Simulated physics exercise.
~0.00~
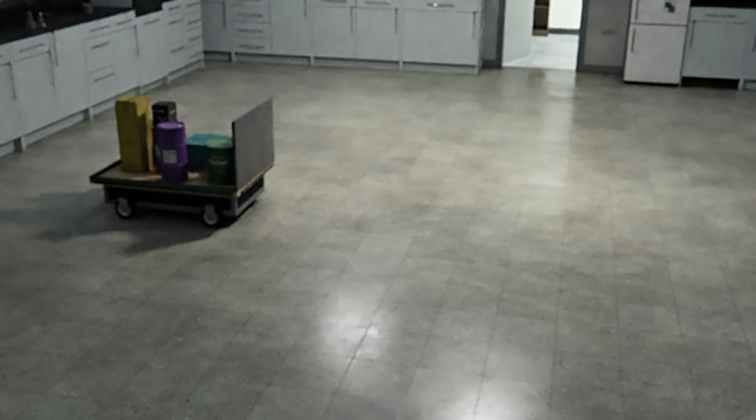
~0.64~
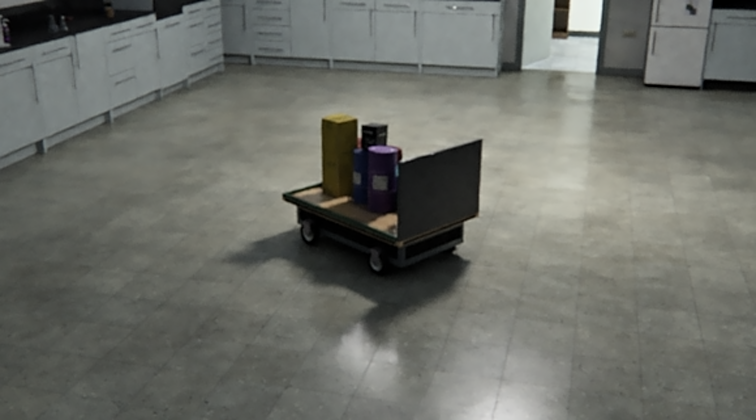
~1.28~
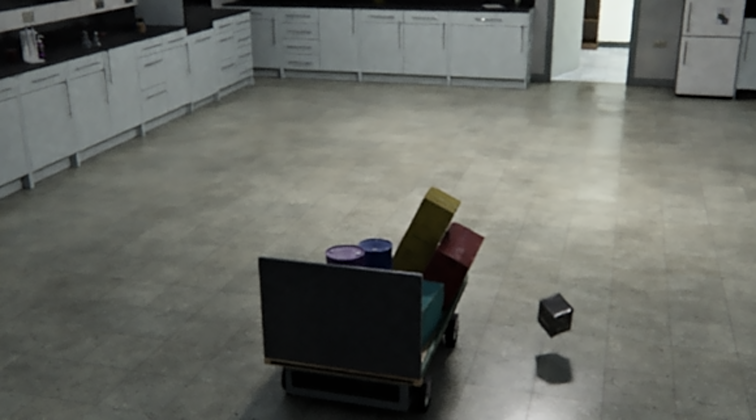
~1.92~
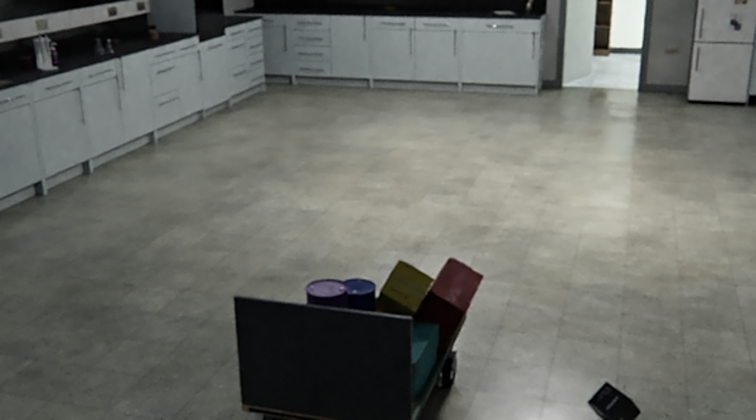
In a large room lined with pale cabinets, a flat cart carrying coloured boxes and canisters rolls right and turns toward the viewer; a small black box flies off onto the floor, while the yellow and red boxes end up leaning on the deck beside the upright purple and blue canisters.
